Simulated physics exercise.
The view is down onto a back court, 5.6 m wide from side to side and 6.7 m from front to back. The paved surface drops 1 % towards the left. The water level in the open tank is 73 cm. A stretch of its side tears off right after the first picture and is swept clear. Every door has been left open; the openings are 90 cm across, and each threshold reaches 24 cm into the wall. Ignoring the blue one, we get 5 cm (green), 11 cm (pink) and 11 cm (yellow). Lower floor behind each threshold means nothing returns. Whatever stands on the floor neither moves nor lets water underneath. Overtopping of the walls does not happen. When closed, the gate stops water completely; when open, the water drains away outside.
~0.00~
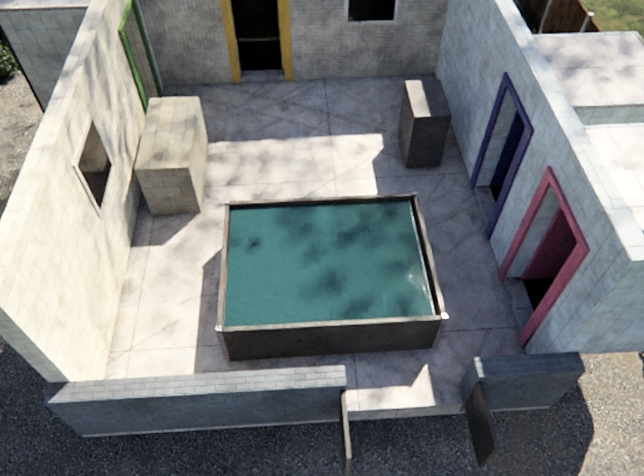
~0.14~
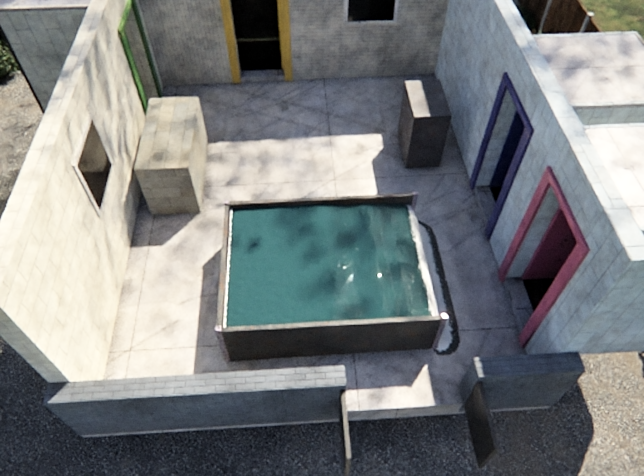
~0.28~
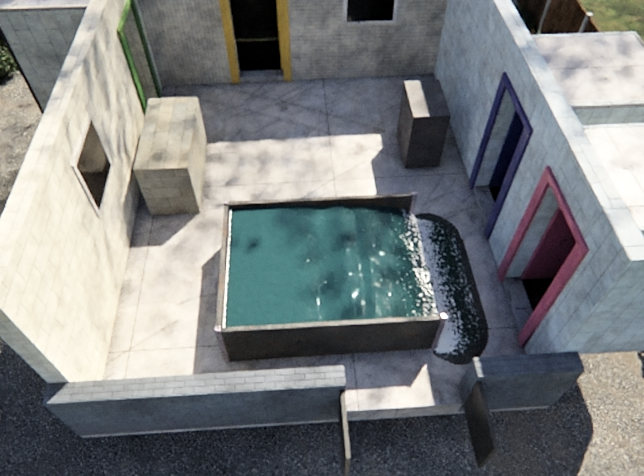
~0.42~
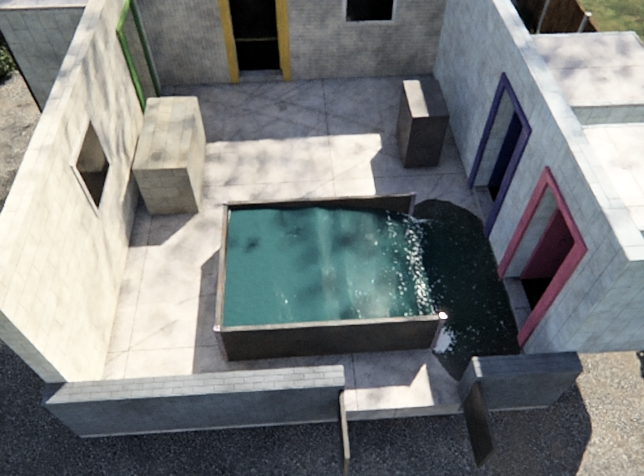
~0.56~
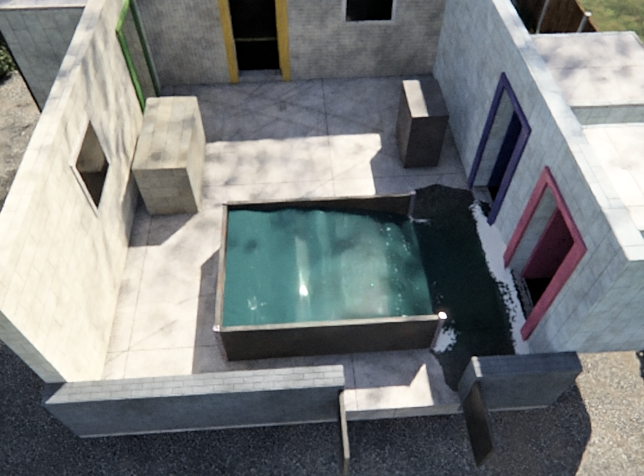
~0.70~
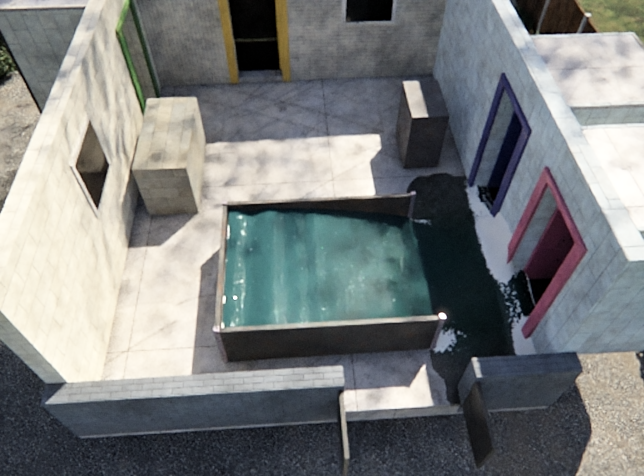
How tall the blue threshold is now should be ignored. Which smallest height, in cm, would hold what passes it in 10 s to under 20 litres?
It would have to be roughly 32 cm high.
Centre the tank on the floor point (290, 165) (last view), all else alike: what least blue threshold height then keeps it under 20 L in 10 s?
It should be around 32 cm high.
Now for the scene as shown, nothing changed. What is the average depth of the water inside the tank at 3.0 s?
Roughly 22 cm.
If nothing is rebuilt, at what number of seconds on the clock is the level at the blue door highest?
I'd guess close to 1.8 seconds.
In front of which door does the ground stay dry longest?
It's the green door.
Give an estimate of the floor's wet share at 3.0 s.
I'd say near 45 percent is wet.
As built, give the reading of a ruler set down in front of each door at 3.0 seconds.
Lab note, cm: Blue 23; green 0; pink 33; yellow 0.
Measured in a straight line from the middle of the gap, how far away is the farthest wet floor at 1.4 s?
Near 3.8 metres, give or take.
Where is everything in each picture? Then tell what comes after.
In the first picture, the open tank at (327, 259) is whole and still, 73 cm deep; the blue door at (496, 166) is dry.
In the second picture, the front is at (454, 334), 0.3 m from the gap at (421, 272); 0.6 m2 of floor is wet, 73 cm left at the back.
In the third picture, the gap is at (419, 275), the front 0.8 m out at (482, 324); the back of the open tank holds 73 cm.
In the fourth picture, water pours out at (418, 276) and has run 1.2 m, to (518, 334); about 11 cm deep outside, 73 cm at the back.
In the fifth picture, water pours out at (418, 276) and has run 1.5 m, to (532, 313); about 13 cm deep outside, 73 cm at the back.
In the sixth picture, the gap is at (418, 277), the front 1.6 m out at (467, 180); the back of the open tank holds 71 cm; water is at the blue door at (494, 167).
After 1.4 s water covers 15 % of the floor, deepest (50 cm) near (484, 267); 30 cm at the blue door, 55 litres in over its 12 cm threshold.
After 3.0 s water covers 45 % of the floor, deepest (37 cm) near (533, 380); 23 cm at the blue door, 212 litres in over its 12 cm threshold.
After 10.0 s water covers 95 % of the floor, deepest (12 cm) near (156, 115); 8 cm at the blue door, 259 litres in over its 12 cm threshold.
At the blue door as built, the water arrived by 0.6 s and peaked near 30 cm at 1.8 s.
With a threshold of 28 cm, 42 litres would have come in within the 10 s; with 38 cm, 3 litres. So under 20 litres takes about 32 cm.
